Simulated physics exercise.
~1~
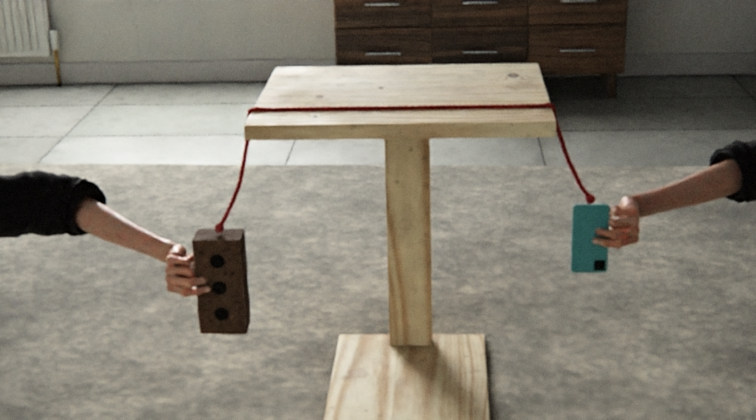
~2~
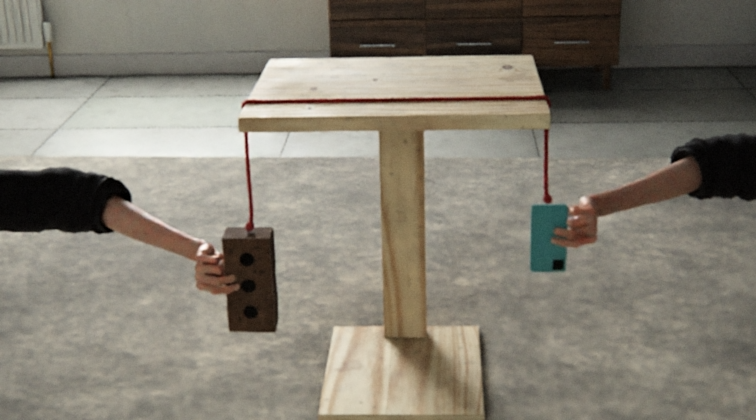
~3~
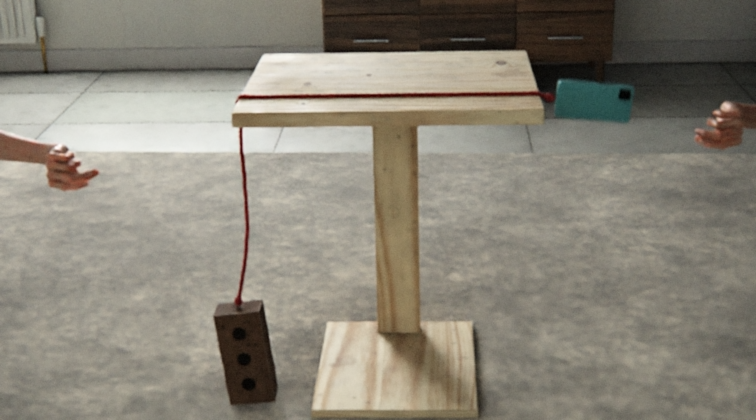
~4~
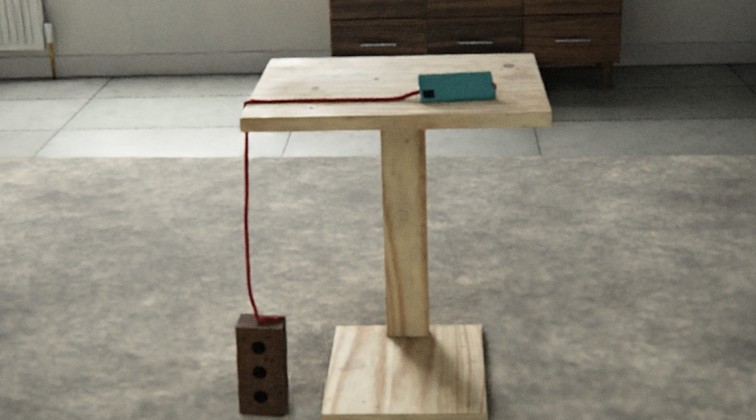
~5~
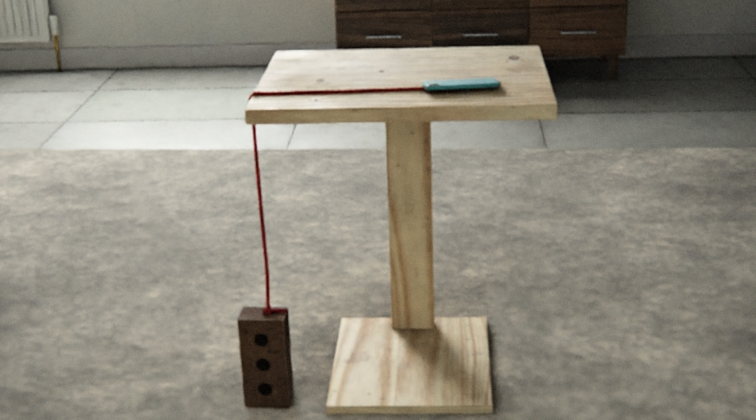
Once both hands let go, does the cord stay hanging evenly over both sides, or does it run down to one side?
It runs down to the left, where the brick drops to the floor and the phone is pulled up onto the tabletop.
